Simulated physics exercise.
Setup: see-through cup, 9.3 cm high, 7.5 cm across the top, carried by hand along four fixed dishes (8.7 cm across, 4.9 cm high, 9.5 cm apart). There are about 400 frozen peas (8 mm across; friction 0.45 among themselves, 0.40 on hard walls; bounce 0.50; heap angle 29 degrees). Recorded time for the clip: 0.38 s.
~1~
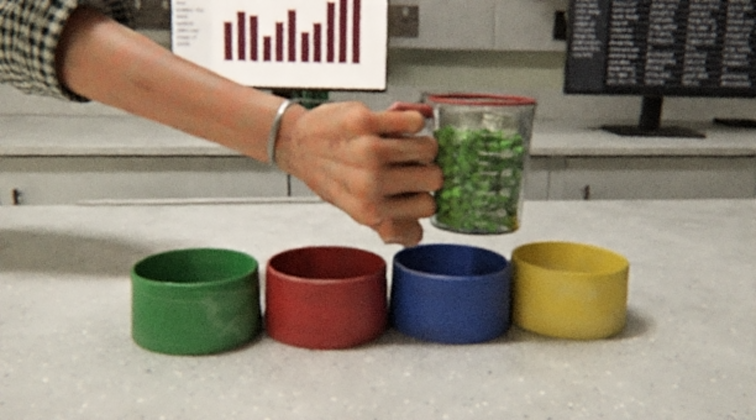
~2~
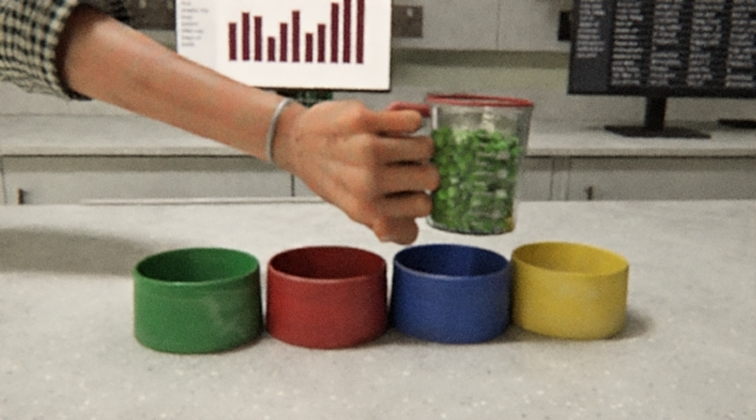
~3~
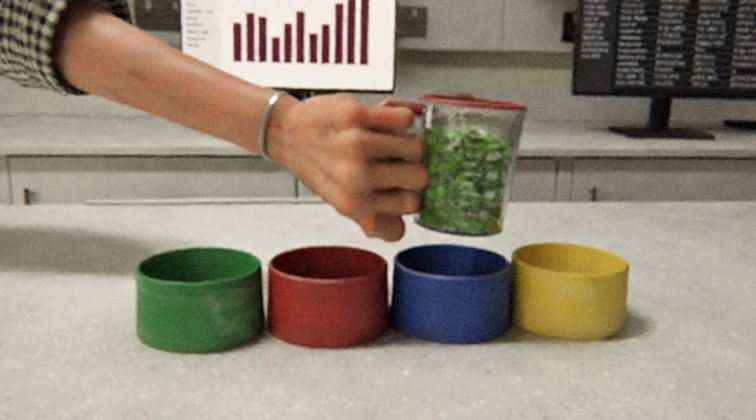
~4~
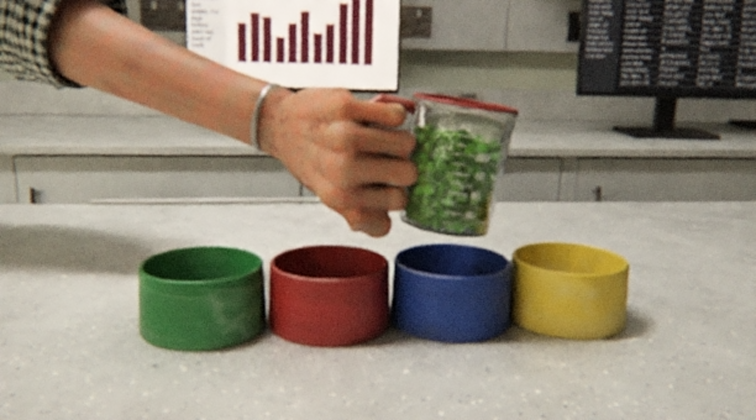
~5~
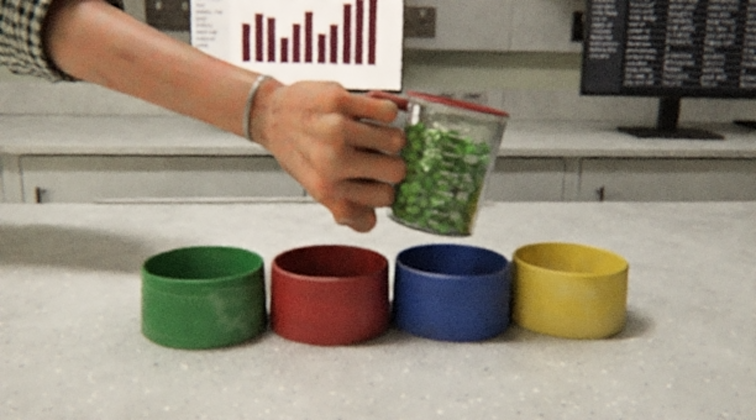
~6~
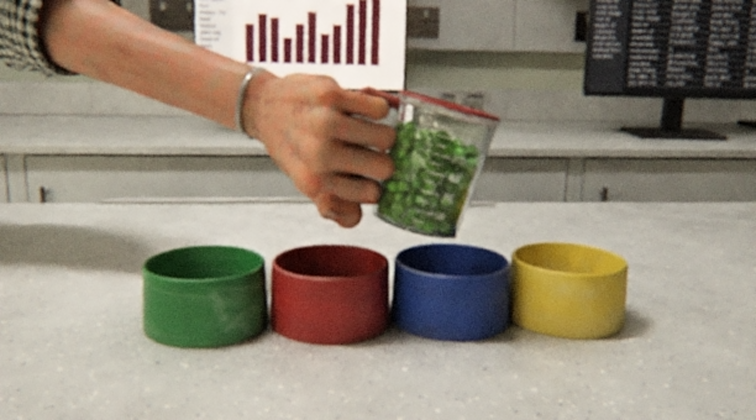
To begin with, a hand holds a see-through cup of green peas nearly upright above a blue dish, in a row with green, red and yellow dishes. The hand then moves the cup a short way left while gradually tilting it to the right, with the peas still inside.
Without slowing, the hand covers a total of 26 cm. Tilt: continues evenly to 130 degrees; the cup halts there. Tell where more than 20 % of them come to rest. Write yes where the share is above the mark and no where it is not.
Red: No, blue: No, green: Yes, yellow: No, counter: No.
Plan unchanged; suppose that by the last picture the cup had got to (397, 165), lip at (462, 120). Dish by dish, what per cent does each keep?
Dish by dish: Red 0 percent, blue 0 percent, green 100 percent, yellow 0 percent.
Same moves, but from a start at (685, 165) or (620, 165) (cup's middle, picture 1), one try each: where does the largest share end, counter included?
Blue, then red.
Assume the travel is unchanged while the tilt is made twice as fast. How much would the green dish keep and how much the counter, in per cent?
Shares: Green 0, counter 10.
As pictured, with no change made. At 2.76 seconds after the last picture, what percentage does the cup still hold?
Some 0 %.
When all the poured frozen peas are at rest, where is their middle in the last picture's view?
Somewhere around (211, 286) in the final frame.
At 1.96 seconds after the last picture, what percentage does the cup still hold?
About 75 %.
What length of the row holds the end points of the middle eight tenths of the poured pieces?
Length: Approx. 5 cm.
Then, 1.17 s after the last picture, tilt 67 degrees; cup holds 100 %.
Then, 1.96 s after the last picture, tilt 103 degrees; cup holds 75 %, green 20 %.
Then, 2.76 s after the last picture, tilt 130 degrees; cup holds 0 %, green 100 %.
In the end, red 0 %, blue 0 %, green 100 %, yellow 0 %, counter 0 %.
